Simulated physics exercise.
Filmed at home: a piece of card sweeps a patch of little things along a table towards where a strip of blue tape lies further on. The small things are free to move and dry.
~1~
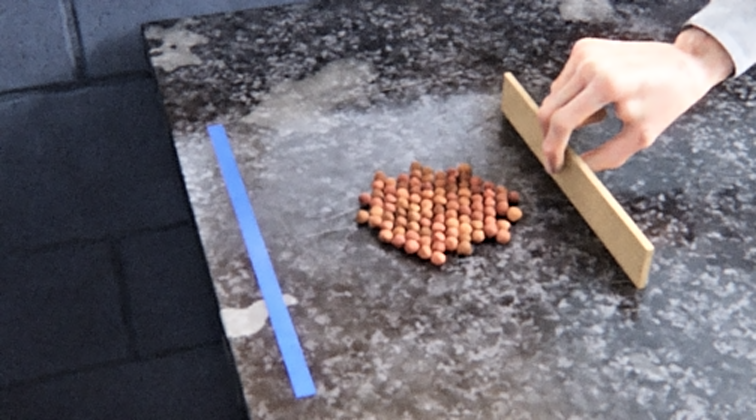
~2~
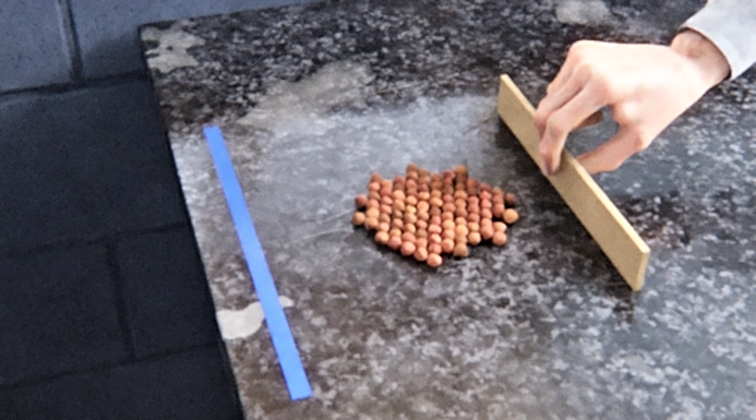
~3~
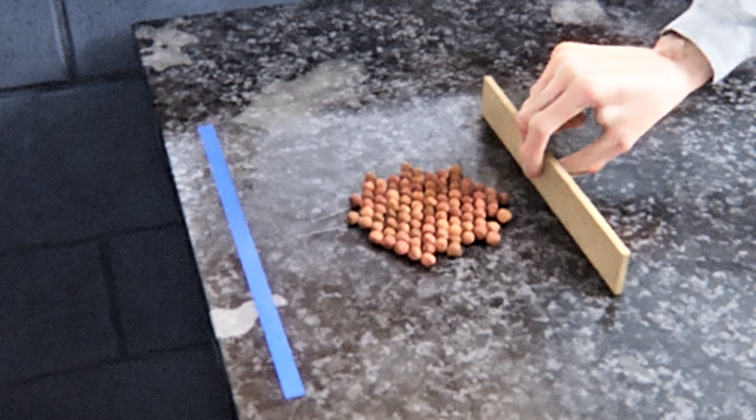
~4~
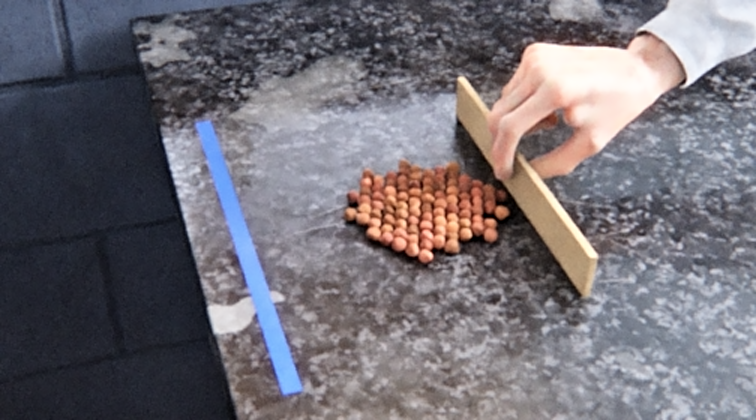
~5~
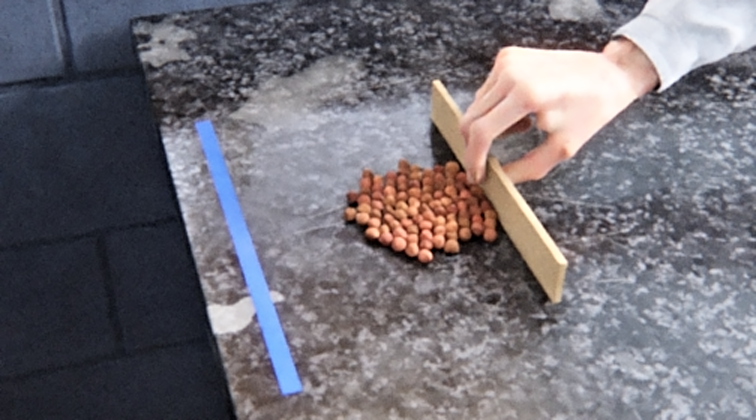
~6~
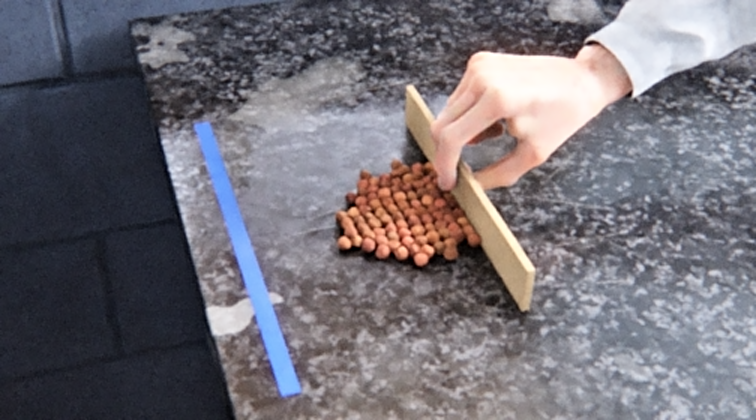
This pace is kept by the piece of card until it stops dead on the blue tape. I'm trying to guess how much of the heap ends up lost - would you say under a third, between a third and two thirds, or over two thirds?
Looks like at least a third but no more than two thirds of it tips over the edge.
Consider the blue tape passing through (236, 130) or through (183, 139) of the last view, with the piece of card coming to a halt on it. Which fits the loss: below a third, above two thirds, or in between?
Try 1 - below one third; try 2 - over two thirds.
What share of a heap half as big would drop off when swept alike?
Roughly 30 %.
Soon, piece of card still moving, near (347, 187); heap all on the table, its front near (240, 251).
A while on, piece of card stopped at the blue tape; heap about a third over the edge.
Towards the end, piece of card stopped at the blue tape; heap about half over the edge.
Finally, piece of card stopped at the blue tape; heap about half over the edge.
